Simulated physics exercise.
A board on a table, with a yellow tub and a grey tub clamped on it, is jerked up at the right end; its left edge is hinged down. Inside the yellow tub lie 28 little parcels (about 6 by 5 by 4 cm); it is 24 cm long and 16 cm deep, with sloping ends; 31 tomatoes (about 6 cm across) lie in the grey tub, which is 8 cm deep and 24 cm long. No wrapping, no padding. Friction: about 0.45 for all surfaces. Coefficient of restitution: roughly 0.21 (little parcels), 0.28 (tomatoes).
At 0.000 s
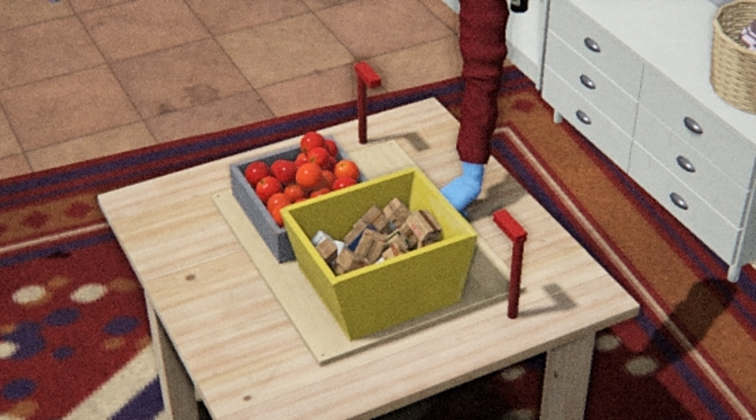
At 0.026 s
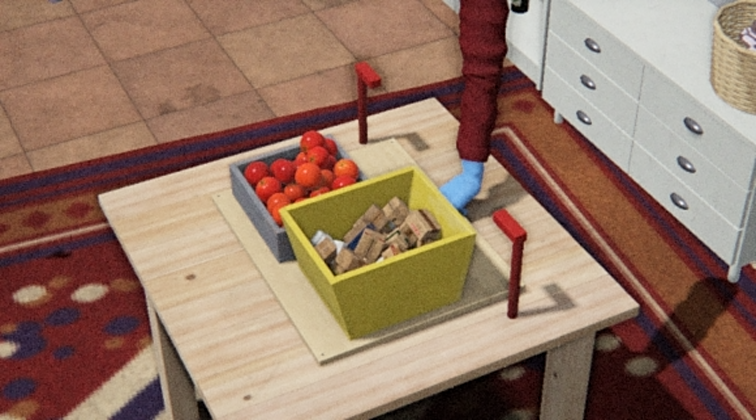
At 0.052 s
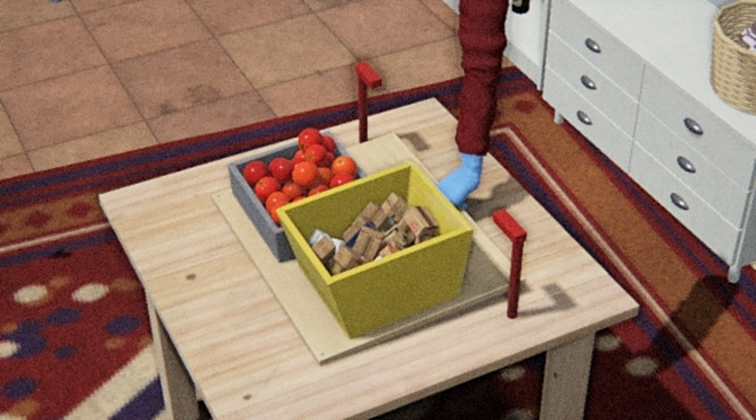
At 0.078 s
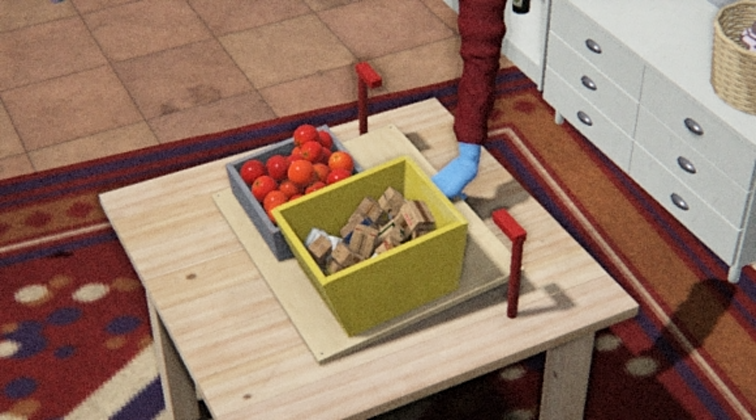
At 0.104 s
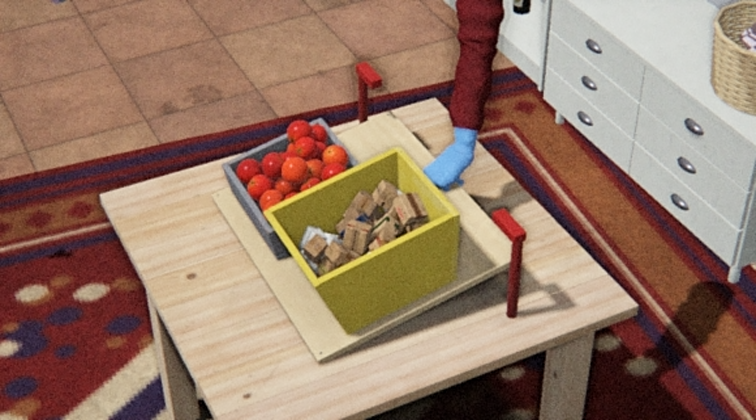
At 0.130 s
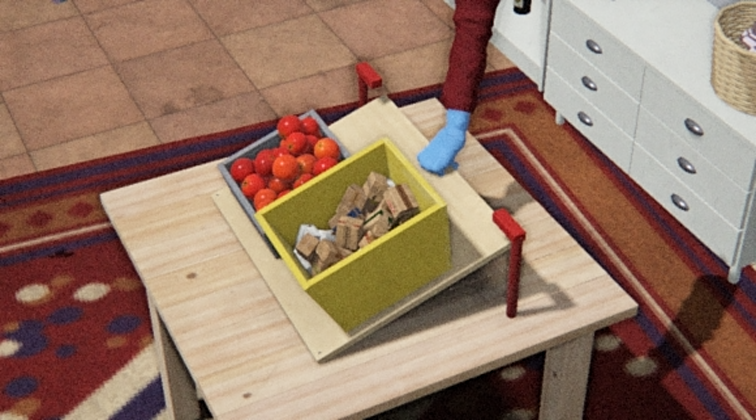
Yellow tub of small parcels and grey tub of red balls tilting leftward as a blue-gloved hand raises the board beneath them.
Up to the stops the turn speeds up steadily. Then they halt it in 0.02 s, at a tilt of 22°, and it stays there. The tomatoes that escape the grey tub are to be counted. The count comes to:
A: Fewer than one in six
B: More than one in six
B.
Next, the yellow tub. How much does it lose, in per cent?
Yellow tub: 5%.
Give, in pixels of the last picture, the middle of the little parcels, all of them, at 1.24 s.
Centre: Around (329, 264) px.
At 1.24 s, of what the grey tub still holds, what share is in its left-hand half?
70 per cent or so.
After 0.14 s, the board meets the red stops.
After 0.24 s, tilt 22°; the yellow tub has all 28 and the grey tub is down by 1 of 31.
After 0.38 s, tilt 22°; the yellow tub has all 28 and the grey tub is down by 6 of 31.
After 0.64 s, tilt 22°; the yellow tub is down by 2 of 28 and the grey tub is down by 12 of 31.
When it is over (at 1.24 s), the yellow tub is down by 2 of 28 and the grey tub is down by 12 of 31. Asked share, 12 of 31, 39 per cent.
